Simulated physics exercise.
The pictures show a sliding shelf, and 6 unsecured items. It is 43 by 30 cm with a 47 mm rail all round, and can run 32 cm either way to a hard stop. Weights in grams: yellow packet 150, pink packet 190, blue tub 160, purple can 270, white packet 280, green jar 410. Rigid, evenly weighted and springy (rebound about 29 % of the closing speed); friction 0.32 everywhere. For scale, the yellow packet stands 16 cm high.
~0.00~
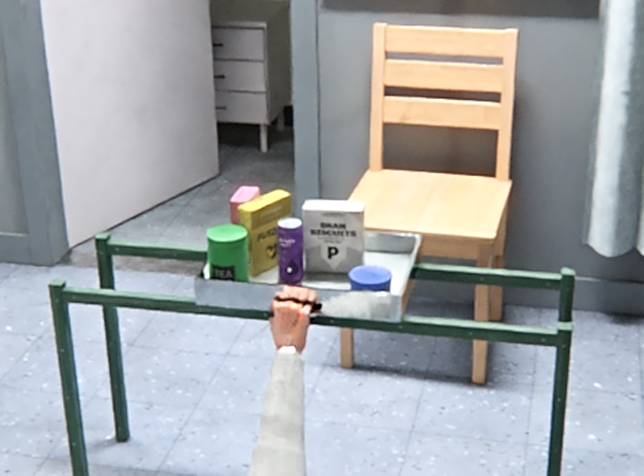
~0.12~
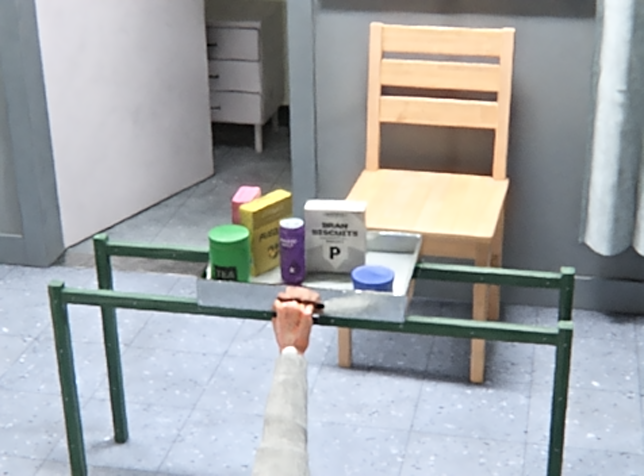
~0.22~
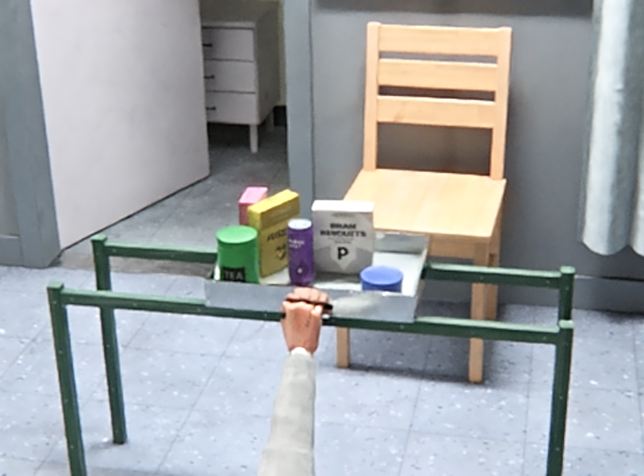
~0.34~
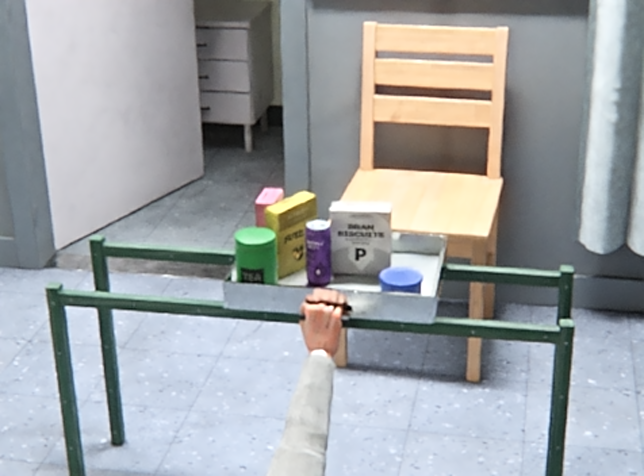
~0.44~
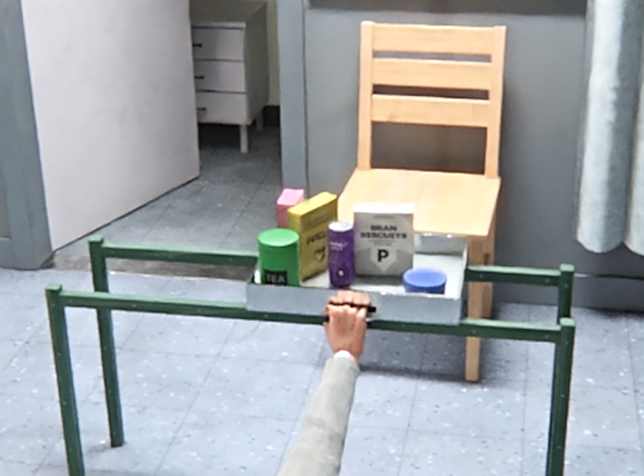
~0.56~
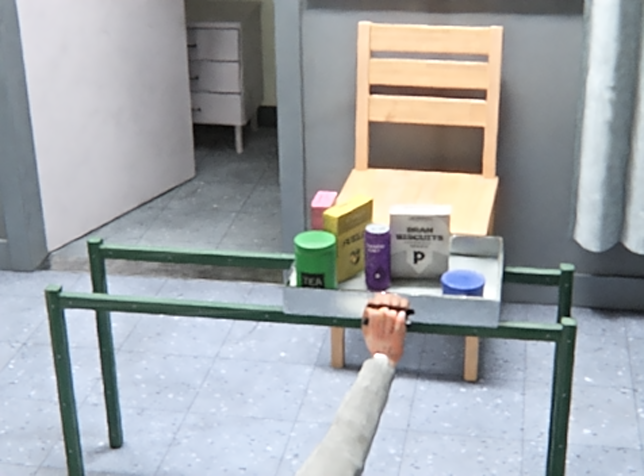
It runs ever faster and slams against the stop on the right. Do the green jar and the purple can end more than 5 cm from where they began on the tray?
The green jar ends elsewhere, the purple can ends elsewhere.
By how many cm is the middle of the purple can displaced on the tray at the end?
About 12 cm.
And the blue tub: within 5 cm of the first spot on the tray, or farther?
The blue tub keeps its place.
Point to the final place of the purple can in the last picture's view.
At about (496, 264).
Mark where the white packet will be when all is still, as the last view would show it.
At about (529, 246).
After 0.76 s, tray 32 cm right; purple can moved 4 cm near (455, 261); green jar moved 4 cm near (394, 272); yellow packet moved 4 cm.
After 0.86 s, tray 32 cm right; purple can moved 9 cm near (484, 263); green jar moved 9 cm near (422, 274); yellow packet 11° off upright.
After 0.96 s, tray 32 cm right; purple can 4° off upright near (496, 263); green jar moved 12 cm near (435, 274); pink packet 38° off upright.
In the end (1.7 s), toppled on the tray, pink packet; not toppled but over 5 cm from the start, yellow packet, purple can, white packet and green jar; blue tub under 5 cm from the start. At the end, from the last picture's camera, green jar near (436, 275), purple can near (496, 264).
